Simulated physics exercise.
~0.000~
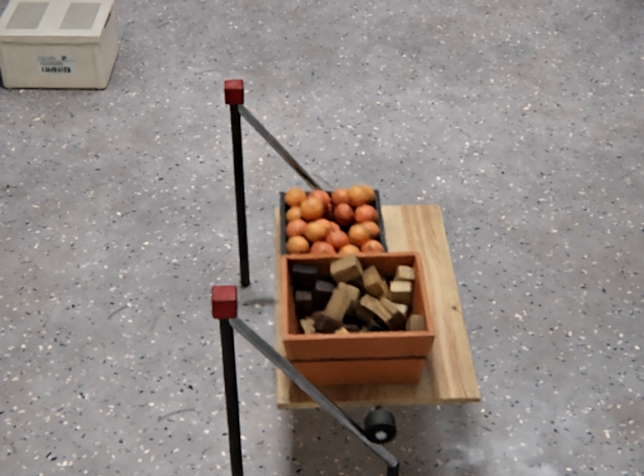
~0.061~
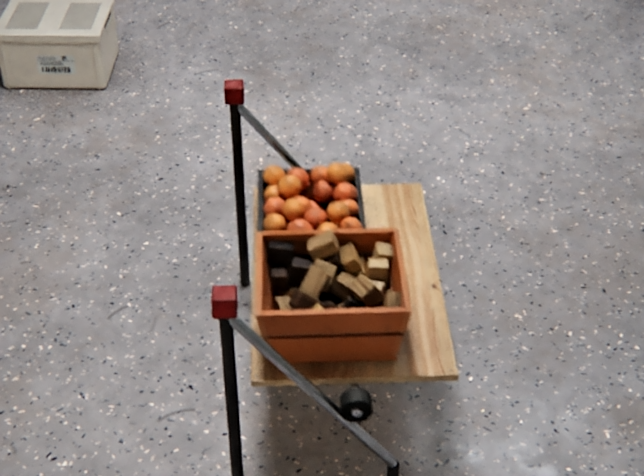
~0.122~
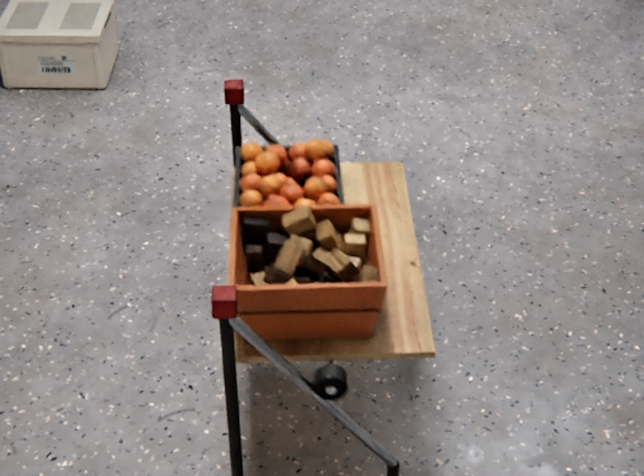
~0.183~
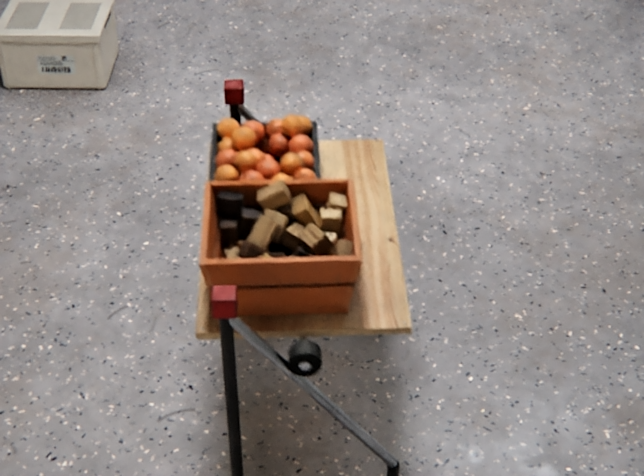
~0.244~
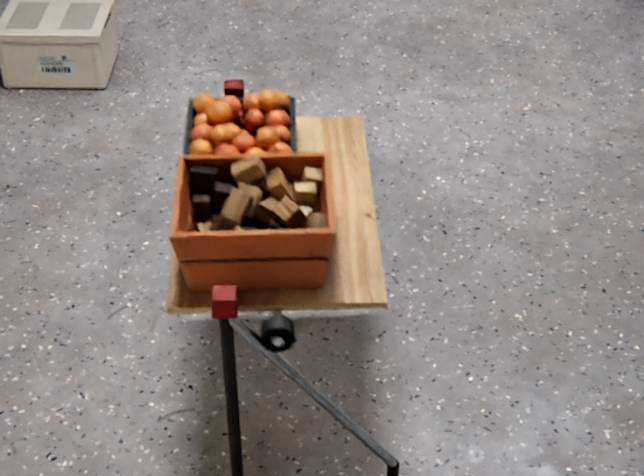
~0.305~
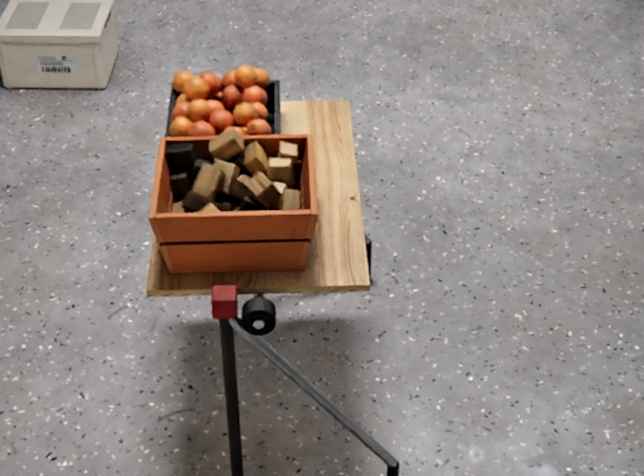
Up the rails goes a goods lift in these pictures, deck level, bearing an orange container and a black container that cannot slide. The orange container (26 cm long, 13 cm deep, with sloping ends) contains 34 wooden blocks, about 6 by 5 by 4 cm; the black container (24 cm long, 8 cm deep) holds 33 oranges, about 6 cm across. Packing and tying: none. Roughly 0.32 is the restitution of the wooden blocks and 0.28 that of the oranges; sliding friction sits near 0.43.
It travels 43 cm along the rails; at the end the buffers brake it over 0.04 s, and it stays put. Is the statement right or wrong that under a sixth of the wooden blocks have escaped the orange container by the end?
Right.
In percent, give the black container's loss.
Black container: 30% lost.
After 0.38 s, the orange container has all 34 and the black container is down by 1 of 33.
After 0.54 s, the orange container is down by 1 of 34 and the black container is down by 7 of 33.
After 0.76 s, the orange container is down by 1 of 34 and the black container is down by 10 of 33.
When it is over (at 1.31 s), the orange container is down by 1 of 34 and the black container is down by 10 of 33. Asked share, 1 of 34, 3 per cent.
